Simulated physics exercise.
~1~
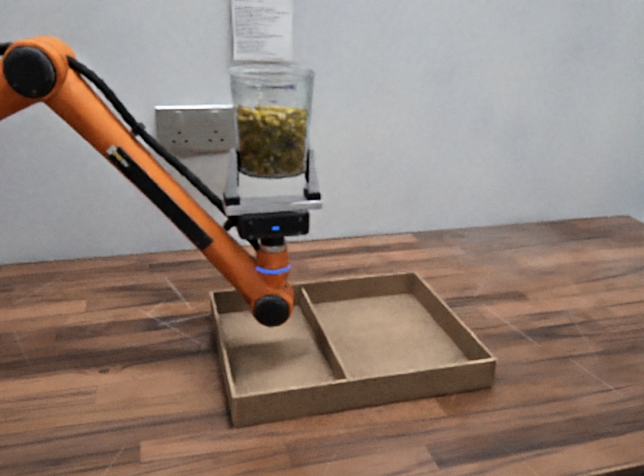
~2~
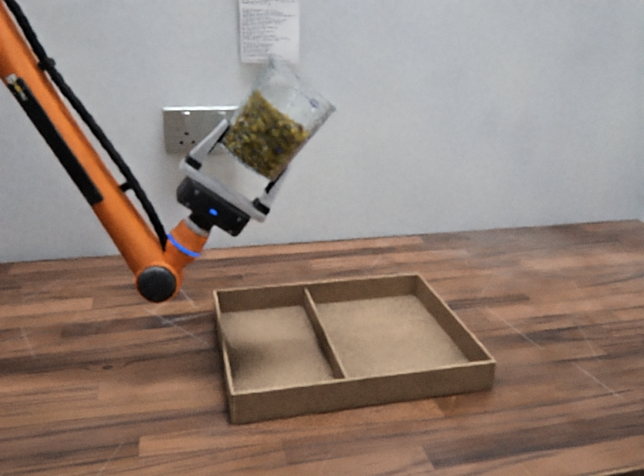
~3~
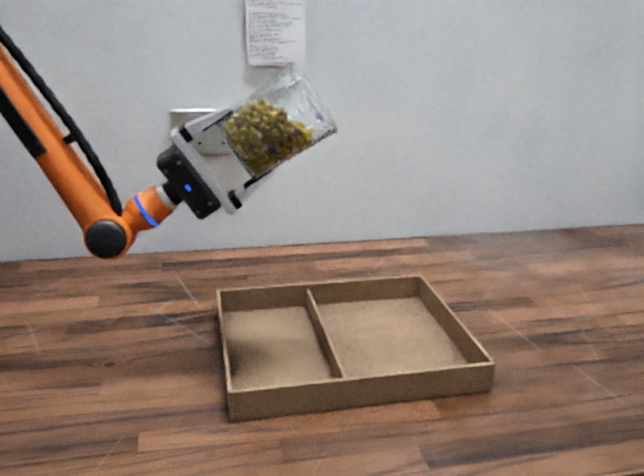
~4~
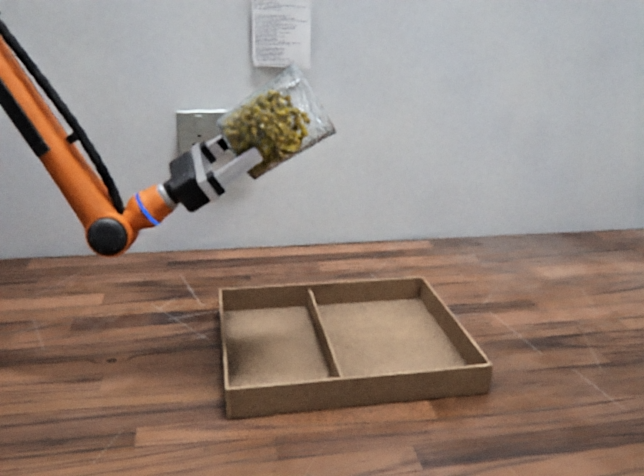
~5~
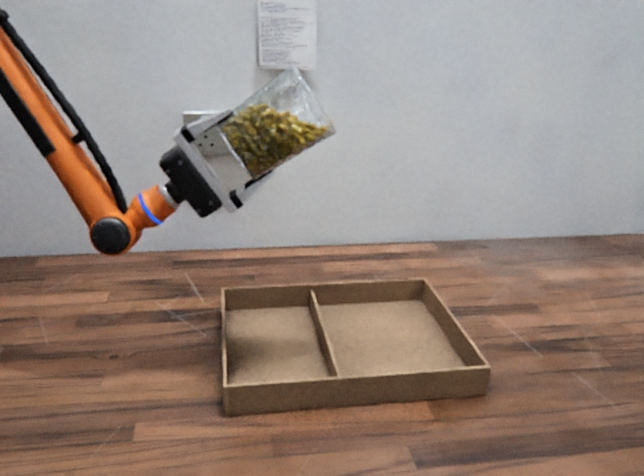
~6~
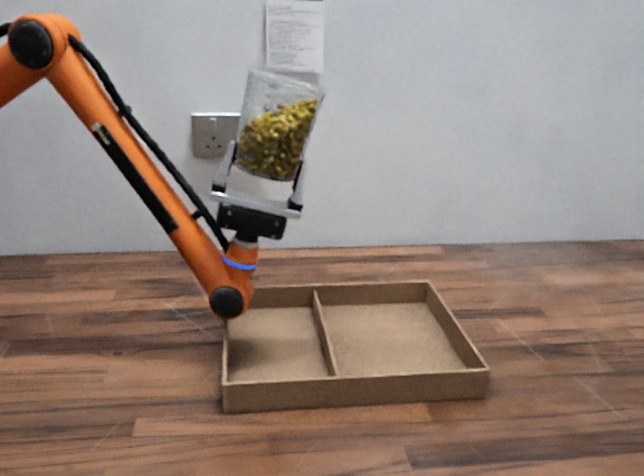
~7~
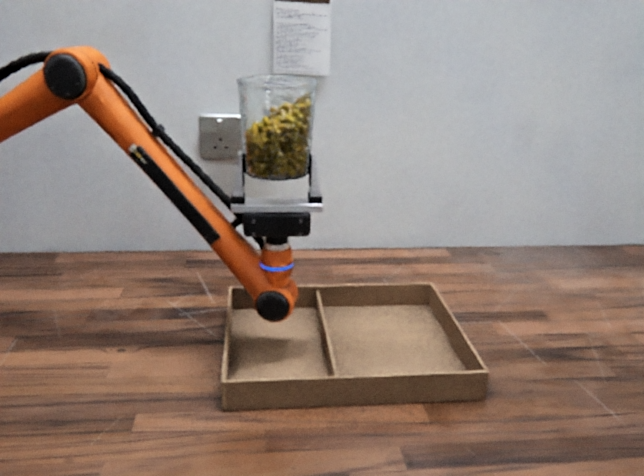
An orange robot arm reaches in from the left, its black gripper holding a clear beaker partly filled with yellow-green beads above a wooden table, seen from the front and slightly above. A shallow brown tray, split in two by a cross wall, sits on the table before a pale wall with a socket and a pinned paper. The arm draws back left and tips the beaker steeply to the right. Holding that lean, the gripper rotates the beaker about its own axis, and the beads stay inside. The arm then swings it upright again, ending with the beads still in the beaker, heaped higher on the right, and the tray empty.
